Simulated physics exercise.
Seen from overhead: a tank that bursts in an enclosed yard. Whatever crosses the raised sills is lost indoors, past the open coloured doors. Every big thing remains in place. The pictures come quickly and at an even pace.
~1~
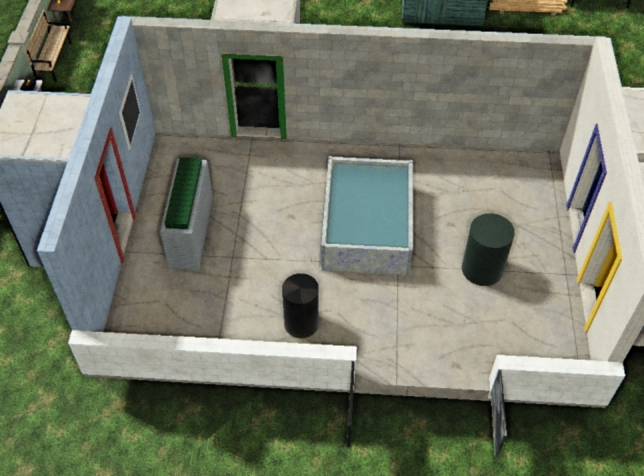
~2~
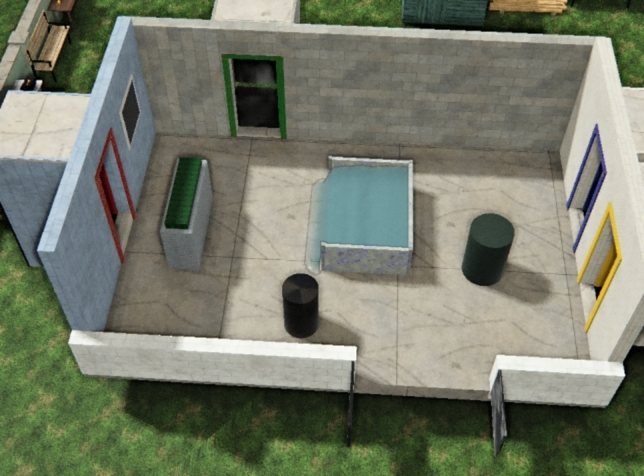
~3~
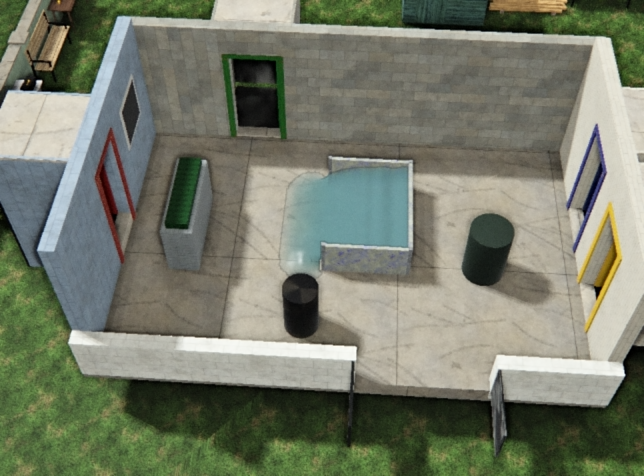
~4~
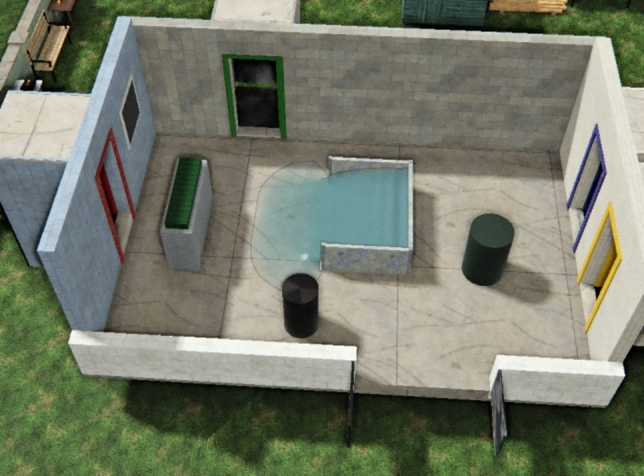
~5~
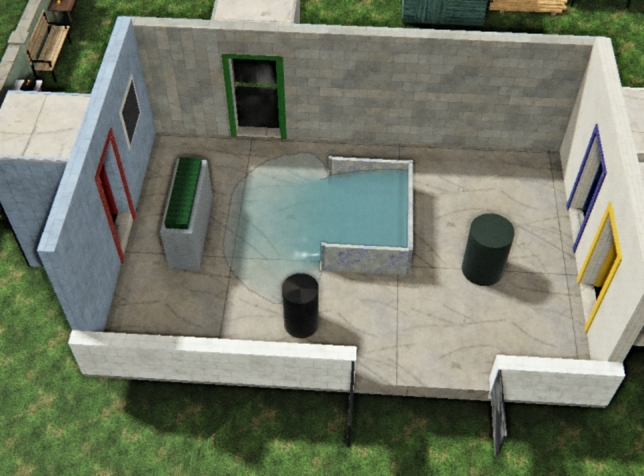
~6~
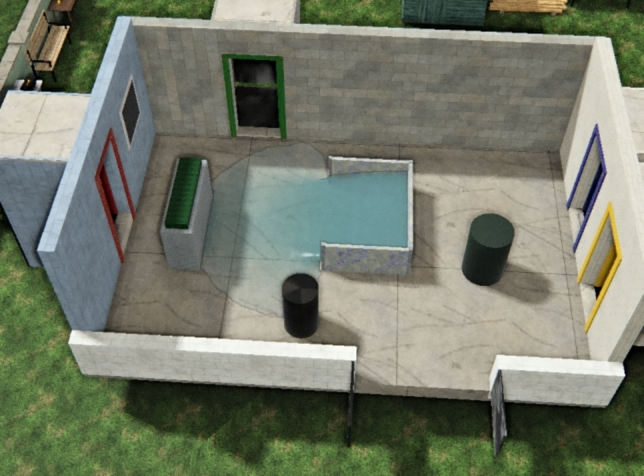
In a walled yard, water bursts from a tank's left side and spreads leftward.
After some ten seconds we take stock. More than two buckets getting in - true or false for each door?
Green door: True; yellow door: False; red door: False; blue door: False.
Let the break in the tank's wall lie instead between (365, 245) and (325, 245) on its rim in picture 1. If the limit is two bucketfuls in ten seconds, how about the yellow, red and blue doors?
My reading: The yellow one holds; the red one stays under; the blue one holds.
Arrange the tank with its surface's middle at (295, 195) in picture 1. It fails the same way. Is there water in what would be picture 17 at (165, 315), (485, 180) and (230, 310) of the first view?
Hit, spared, hit.
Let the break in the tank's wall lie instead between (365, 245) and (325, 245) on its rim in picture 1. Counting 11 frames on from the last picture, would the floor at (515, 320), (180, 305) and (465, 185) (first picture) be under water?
The first point is spared, the second soaked, the third spared.
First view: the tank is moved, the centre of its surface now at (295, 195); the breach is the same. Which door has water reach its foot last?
It's the blue-painted one.
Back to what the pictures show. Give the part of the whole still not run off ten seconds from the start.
I'd put it at about 92 per cent.
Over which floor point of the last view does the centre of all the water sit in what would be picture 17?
I reckon somewhere around (249, 223).
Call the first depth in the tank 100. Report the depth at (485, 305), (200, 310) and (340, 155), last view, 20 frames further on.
The depth comes out near 0, 8 and 0 per cent.
A moment on, water covers 30 % of the floor; the green door wet at the sill, nothing in, the yellow door not reached, the red door not reached, the blue door not reached.
Next, water covers 35 % of the floor; the green door under two buckets in, the yellow door not reached, the red door not reached, the blue door not reached.
Then, water covers 45 % of the floor; the green door over two buckets in, the yellow door not reached, the red door wet at the sill, nothing in, the blue door not reached.
Later, water covers 60 % of the floor; the green door far over two buckets in, the yellow door not reached, the red door wet at the sill, nothing in, the blue door not reached.
In the end, water covers 85 % of the floor; the green door far over two buckets in, the yellow door wet at the sill, nothing in, the red door wet at the sill, nothing in, the blue door not reached.
